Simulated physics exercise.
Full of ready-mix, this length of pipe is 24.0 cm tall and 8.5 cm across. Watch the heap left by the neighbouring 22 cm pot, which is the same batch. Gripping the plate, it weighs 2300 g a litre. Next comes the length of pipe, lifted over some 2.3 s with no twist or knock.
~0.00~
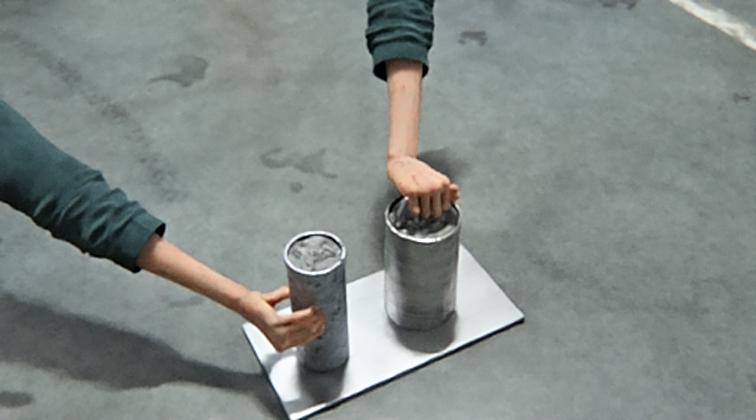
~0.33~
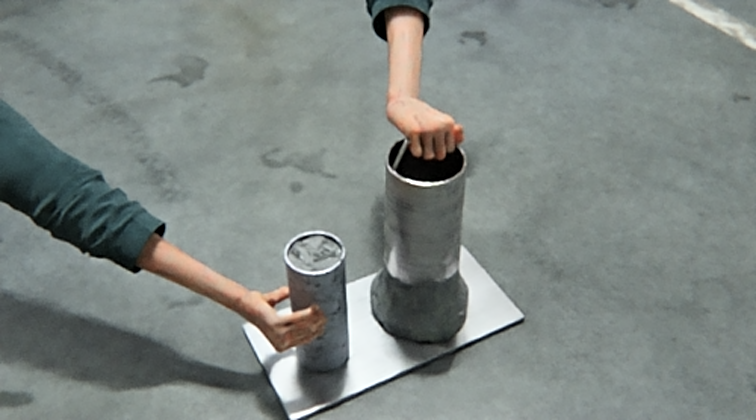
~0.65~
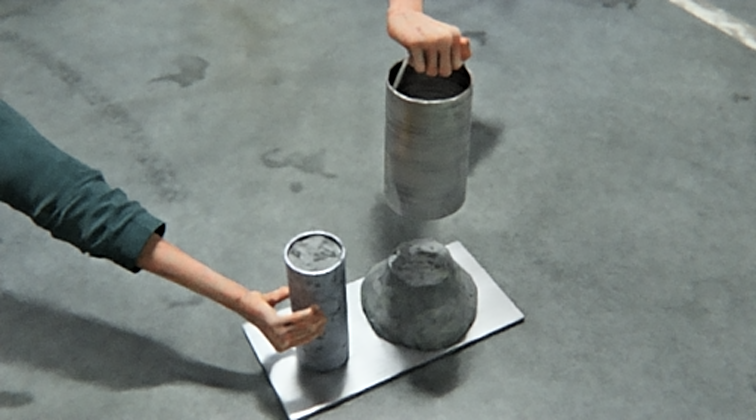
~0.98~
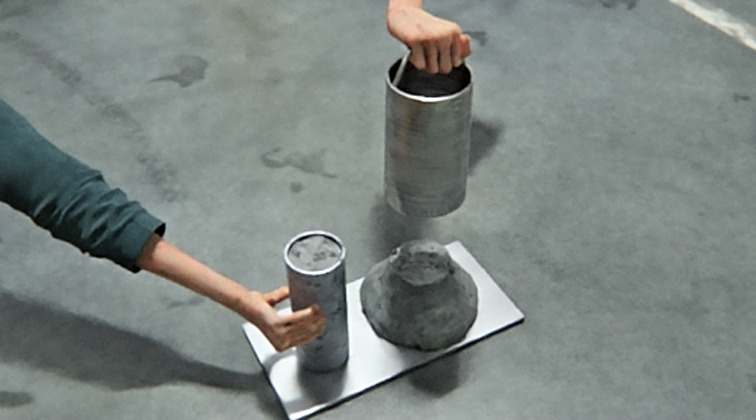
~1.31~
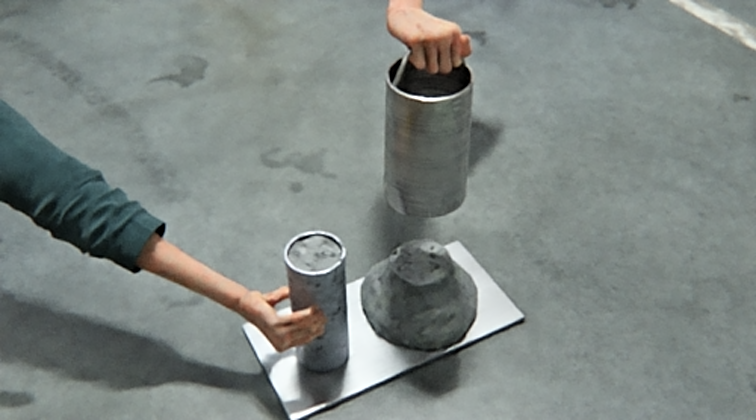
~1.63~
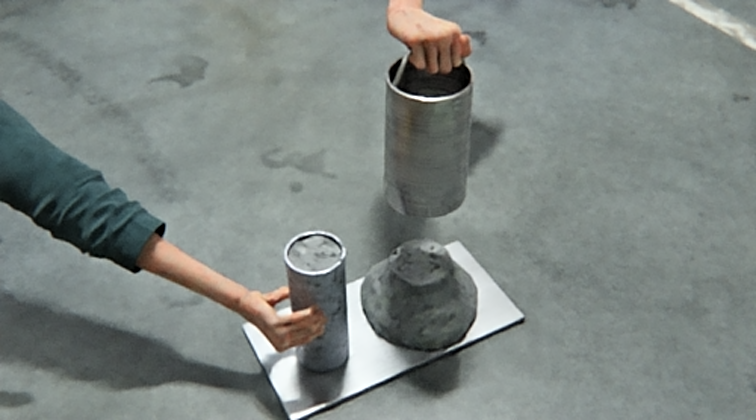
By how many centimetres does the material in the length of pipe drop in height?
By about 11 cm.
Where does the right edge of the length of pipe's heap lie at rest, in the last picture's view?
Near (370, 352).
By 2.2 s, the length of pipe is up 5.5 cm; the ready-mix has come down 3.7 cm to 20 cm and is 13 cm wide.
By 2.8 s, the length of pipe is up 15 cm; the ready-mix has come down 11 cm to 13 cm and is 16 cm wide.
By 3.4 s, the length of pipe is up 25 cm; the ready-mix has come down 11 cm to 13 cm and is 16 cm wide.
By 4.0 s, the length of pipe is clear; the ready-mix has come down 11 cm to 13 cm and is 17 cm wide.
By 4.6 s, at rest, the length of pipe is clear; the ready-mix has come down 11 cm to 13 cm and is 17 cm wide.
